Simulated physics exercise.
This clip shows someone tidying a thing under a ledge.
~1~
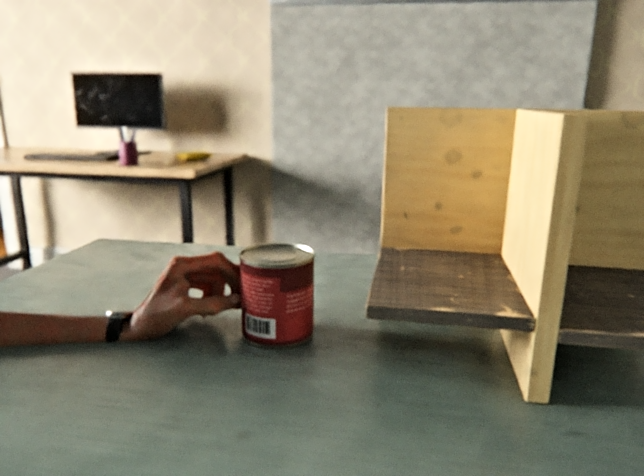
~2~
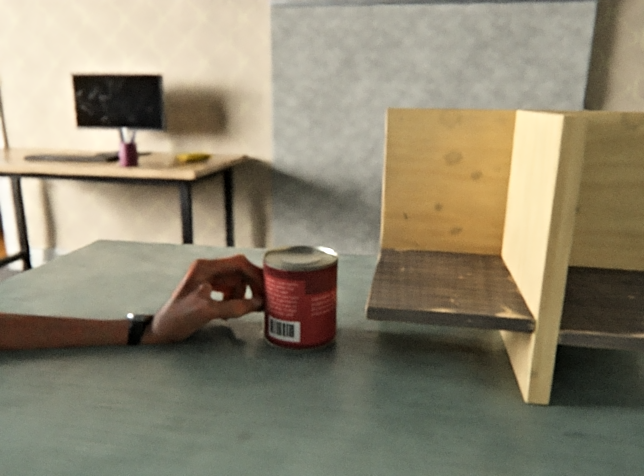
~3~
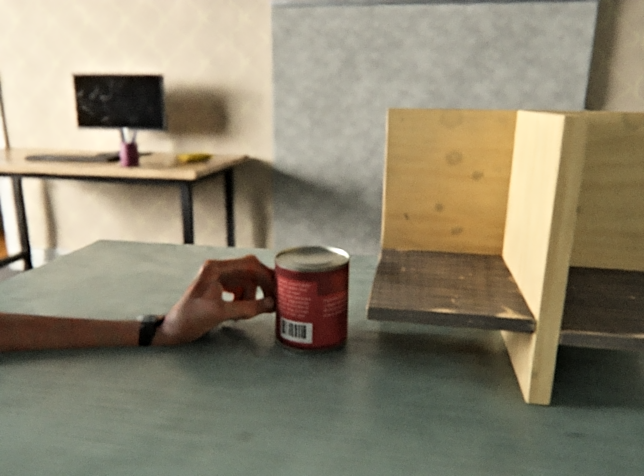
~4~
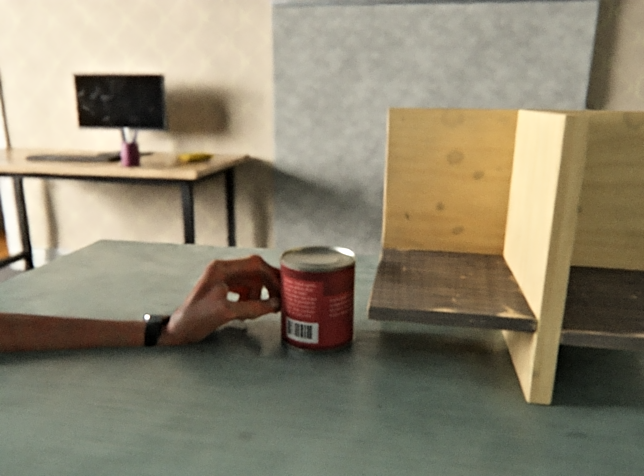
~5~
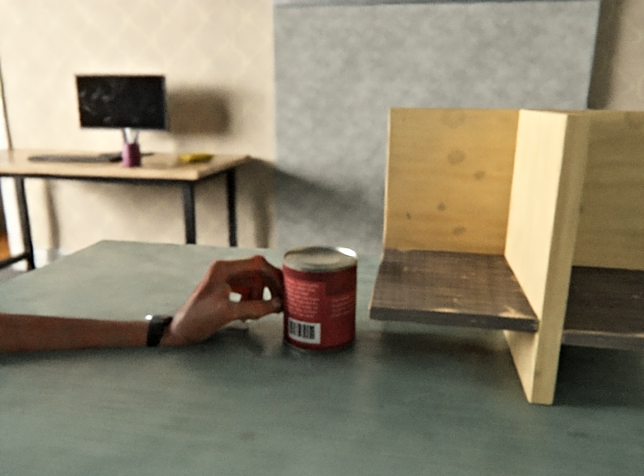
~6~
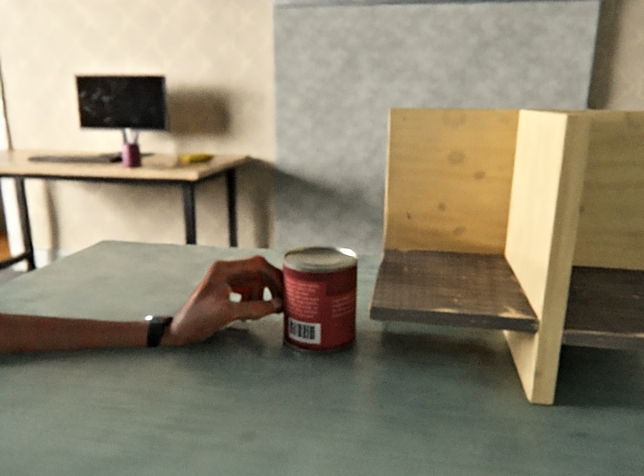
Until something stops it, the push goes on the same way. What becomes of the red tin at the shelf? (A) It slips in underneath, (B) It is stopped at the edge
(B) It is stopped at the edge.
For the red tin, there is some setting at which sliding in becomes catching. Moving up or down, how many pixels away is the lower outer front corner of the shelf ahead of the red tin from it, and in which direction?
You'd need to go up by roughly 28 pixels to hit the edge.
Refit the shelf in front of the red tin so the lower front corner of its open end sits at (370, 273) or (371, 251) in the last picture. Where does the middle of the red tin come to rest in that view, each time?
It settles at (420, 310) in the first case and at (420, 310) in the second.
Then, 0.20 s past the last view, red tin sliding up to the opening near (325, 299).
Then, 0.28 s past the last view, red tin sliding up to the opening near (336, 300).
Then, 0.74 s past the last view, red tin stopped at the opening near (339, 299).
Finally, the red tin catches on the edge, near (339, 299).
